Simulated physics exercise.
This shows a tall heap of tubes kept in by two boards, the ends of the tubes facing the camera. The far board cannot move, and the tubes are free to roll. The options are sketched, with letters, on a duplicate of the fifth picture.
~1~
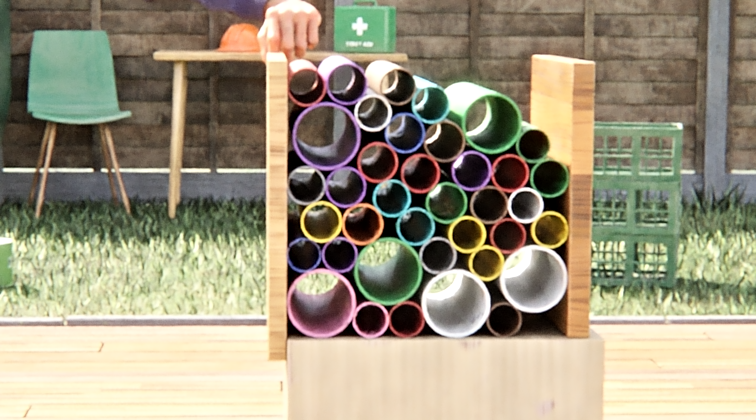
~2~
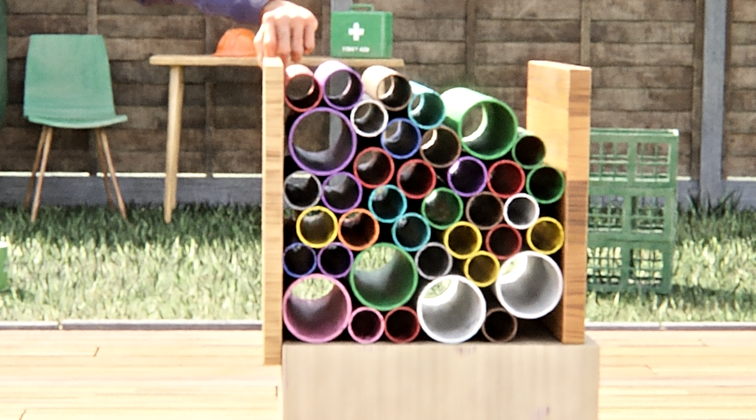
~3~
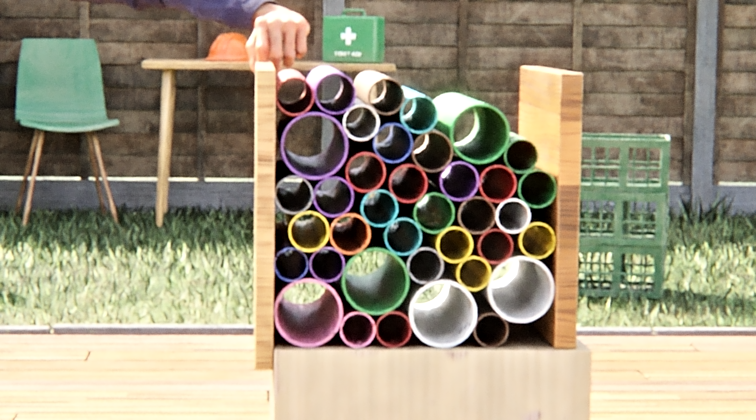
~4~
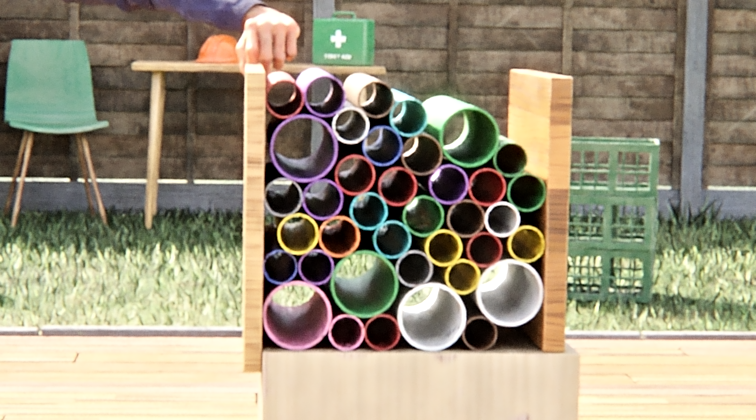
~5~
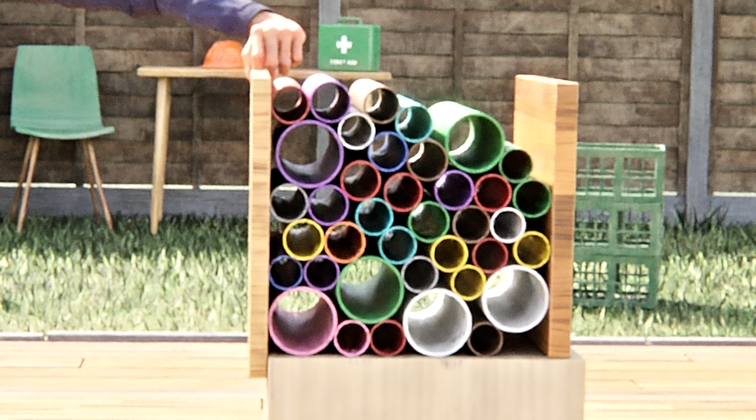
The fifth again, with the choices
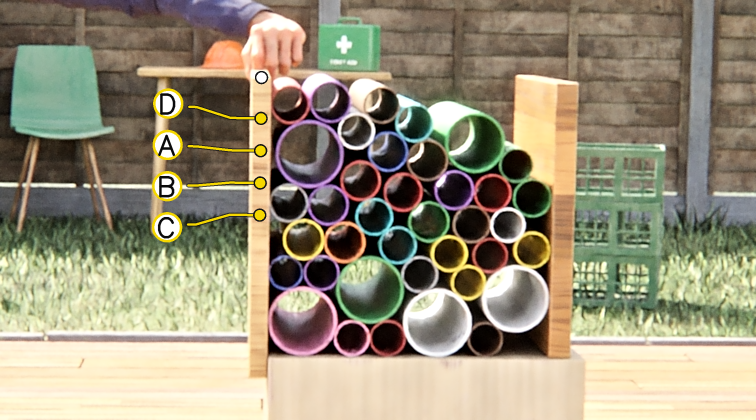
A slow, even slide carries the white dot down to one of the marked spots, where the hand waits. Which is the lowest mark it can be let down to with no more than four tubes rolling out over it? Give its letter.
The lowest mark that will do is C.
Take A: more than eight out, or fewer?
At A, fewer than eight.
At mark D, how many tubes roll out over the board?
With D, none.
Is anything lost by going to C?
Yes.
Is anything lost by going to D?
At D: No.
On the copy, A at (260, 151); B at (260, 183); C at (260, 215); D at (261, 119); the white dot at (261, 78).
On C. First, top of the board (270, 140).
Then, top of the board (269, 212).
Finally, top of the board (269, 214), one out over the board.
By contrast, A one out over the board; B one out over the board; D none out over the board.
